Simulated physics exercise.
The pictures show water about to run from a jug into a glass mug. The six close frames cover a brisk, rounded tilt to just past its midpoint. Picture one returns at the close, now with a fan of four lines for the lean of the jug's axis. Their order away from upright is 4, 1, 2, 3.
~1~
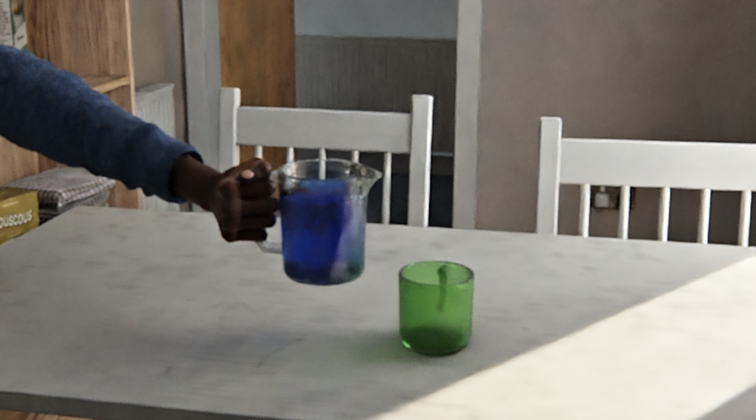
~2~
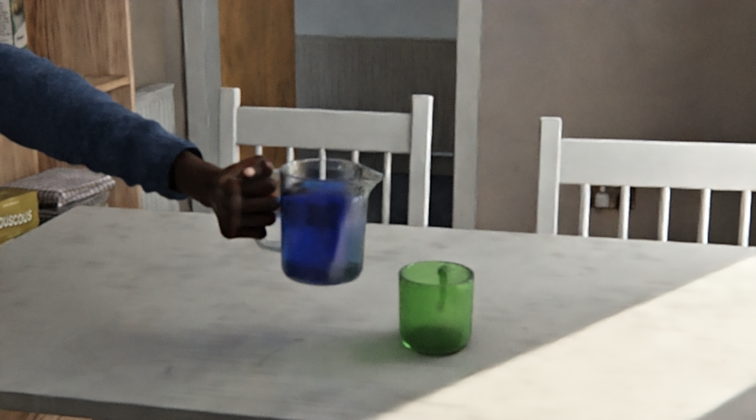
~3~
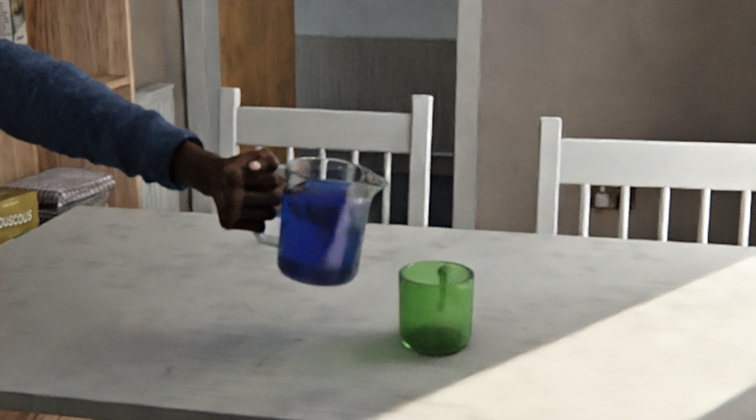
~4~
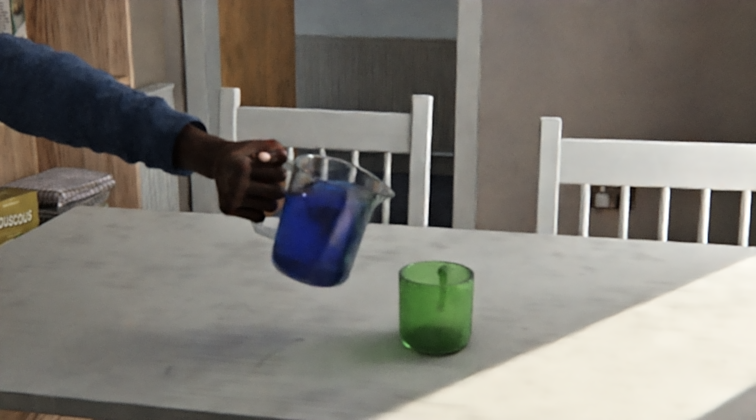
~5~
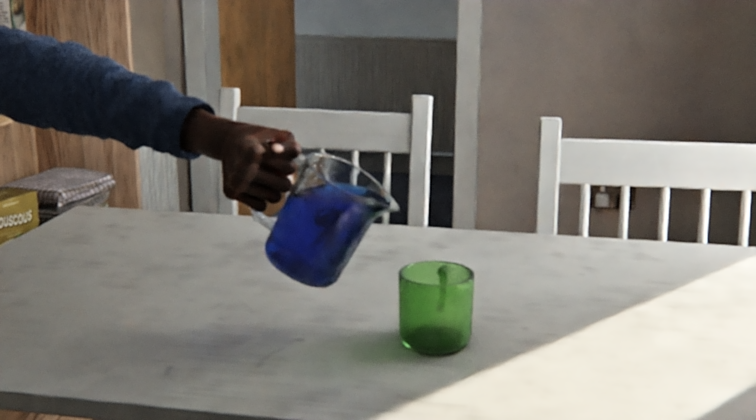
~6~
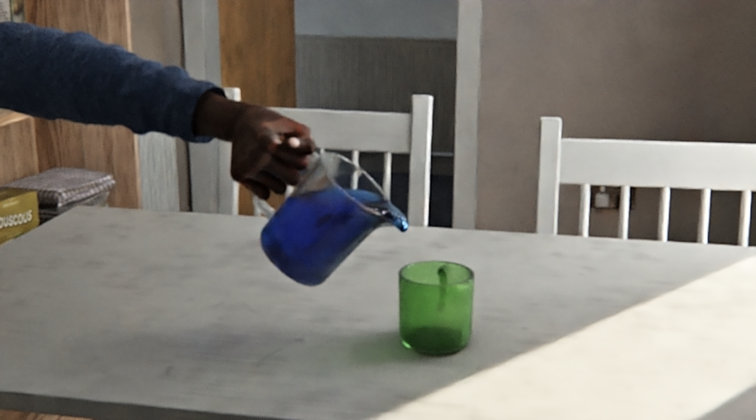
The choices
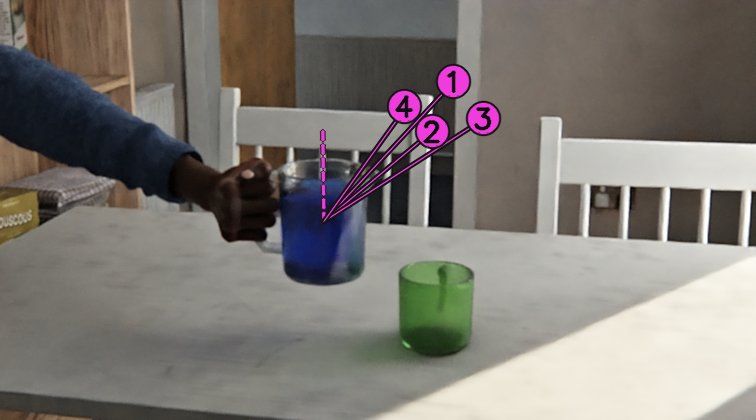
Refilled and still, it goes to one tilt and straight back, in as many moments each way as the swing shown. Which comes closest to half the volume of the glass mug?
The best line is 3.
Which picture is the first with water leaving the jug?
Picture 6.
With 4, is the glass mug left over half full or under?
Under half.
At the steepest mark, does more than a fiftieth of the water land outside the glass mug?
No.
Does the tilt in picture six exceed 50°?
No, it does not.
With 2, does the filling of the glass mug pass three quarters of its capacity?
No, less.
On the marked copy, 1 at (441, 94); 2 at (418, 142); 3 at (470, 127); 4 at (396, 121).
Choosing 1, the glass mug ends with about 24 % of what it can hold.
Choosing 2, the glass mug ends with about 35 % of what it can hold.
Choosing 3, the glass mug ends with about 50 % of what it can hold.
Choosing 4, the glass mug ends with about 14 % of what it can hold.
